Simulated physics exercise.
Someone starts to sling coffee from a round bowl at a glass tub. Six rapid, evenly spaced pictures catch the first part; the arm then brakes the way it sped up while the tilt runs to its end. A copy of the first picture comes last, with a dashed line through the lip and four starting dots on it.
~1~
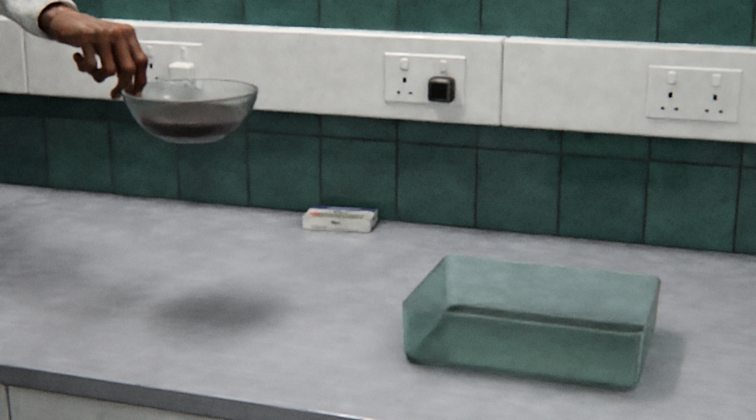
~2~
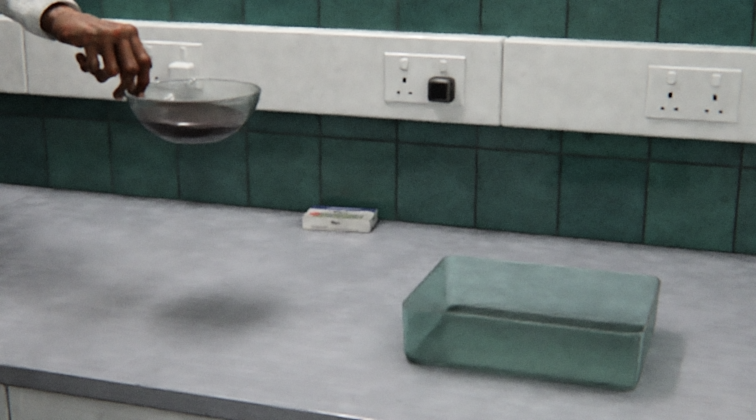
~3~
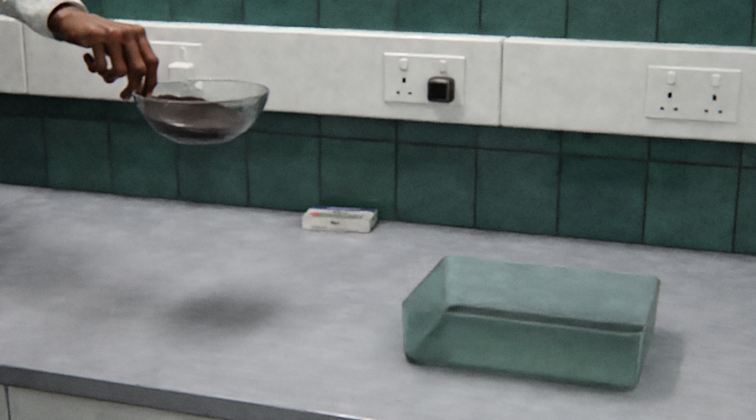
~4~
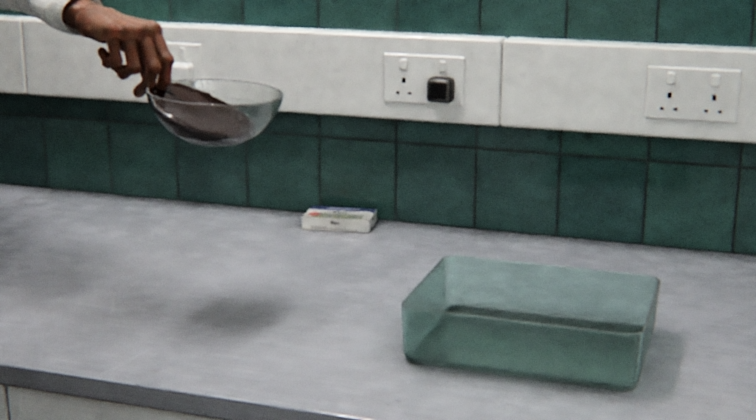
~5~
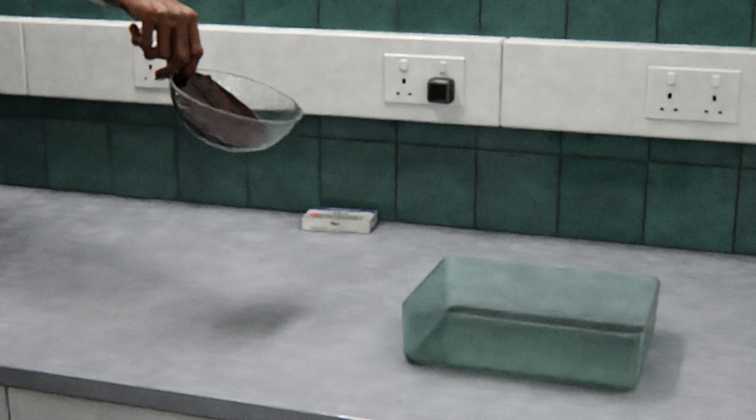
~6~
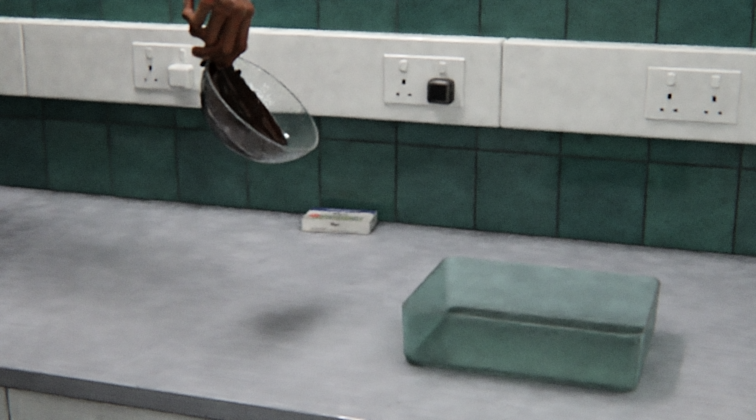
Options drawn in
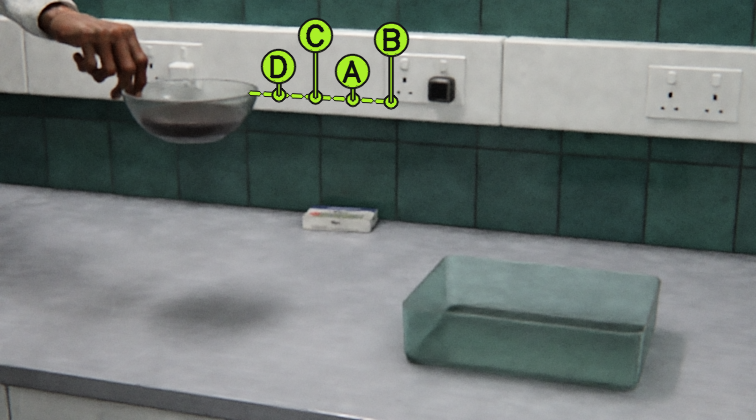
On a grey counter against green tiles, a hand held a clear round bowl of something dark above the surface, then moved it right and tilted it steeply, with a glass tub sitting further right.
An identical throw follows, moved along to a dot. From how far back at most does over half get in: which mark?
C will do.
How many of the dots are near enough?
Three.
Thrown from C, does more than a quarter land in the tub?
Yes.
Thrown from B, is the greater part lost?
No, that is safe.
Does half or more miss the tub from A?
No.
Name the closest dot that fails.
Here it is dot D.
In lime, A at (352, 99); B at (391, 101); C at (315, 97); D at (278, 94).
With A, about 68 % lands in the tub, 8 % falls short and 24 % goes beside or beyond.
With B, about 66 % lands in the tub, 9 % falls short and 25 % goes beside or beyond.
With C, about 68 % lands in the tub, 14 % falls short and 18 % goes beside or beyond.
With D, about 20 % lands in the tub, 73 % falls short and 7 % goes beside or beyond.
